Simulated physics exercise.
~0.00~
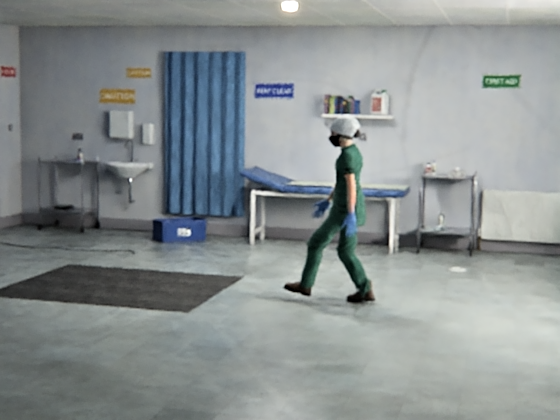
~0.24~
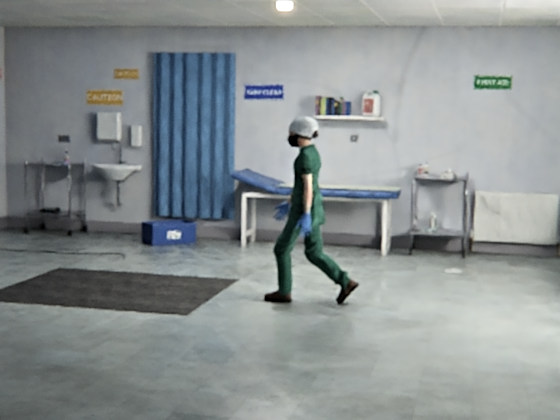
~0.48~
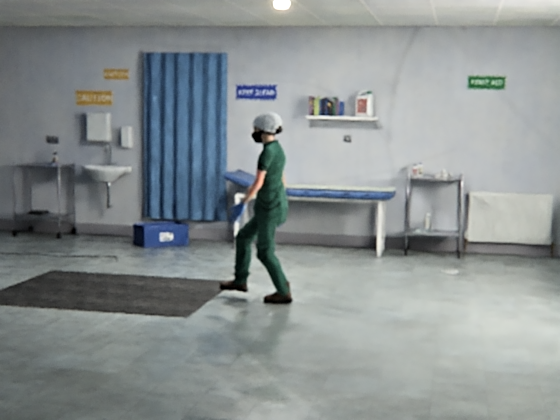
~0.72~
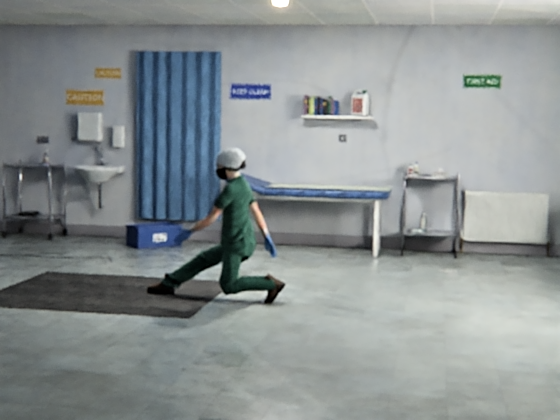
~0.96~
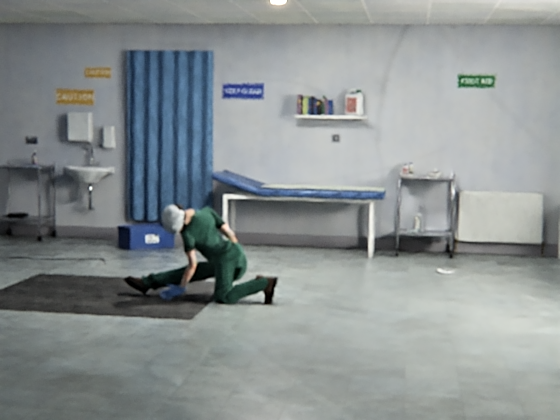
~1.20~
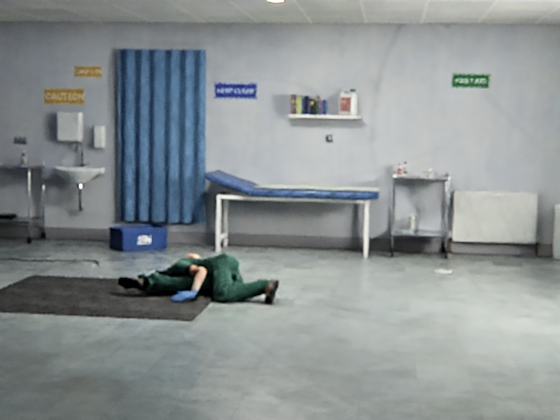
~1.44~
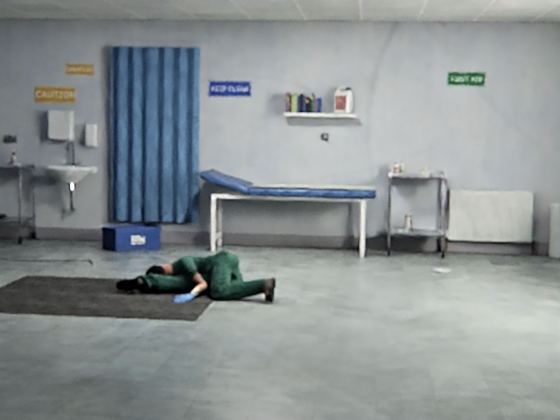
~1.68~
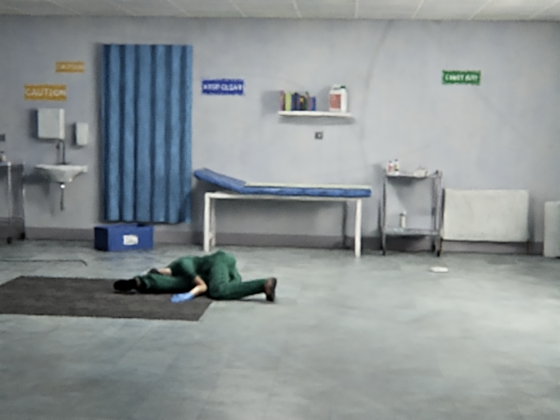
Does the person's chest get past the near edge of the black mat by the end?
Yes, the person folds forward as they go down, and the chest comes to rest past the near edge of the black mat.
A grey-walled treatment room is seen from the side, the view drifting slightly sideways, with a blue curtain, a blue-topped couch and a small sink along the back wall. A black mat lies on the pale floor at the left. A person in green scrubs, a pale cap and blue gloves walks left toward it. Near its edge the person sinks low, one leg stretched forward onto the mat and the other knee bent. The body folds forward and down to the floor. It ends lying still, head and chest over the mat's edge, one leg trailing on the bare floor.
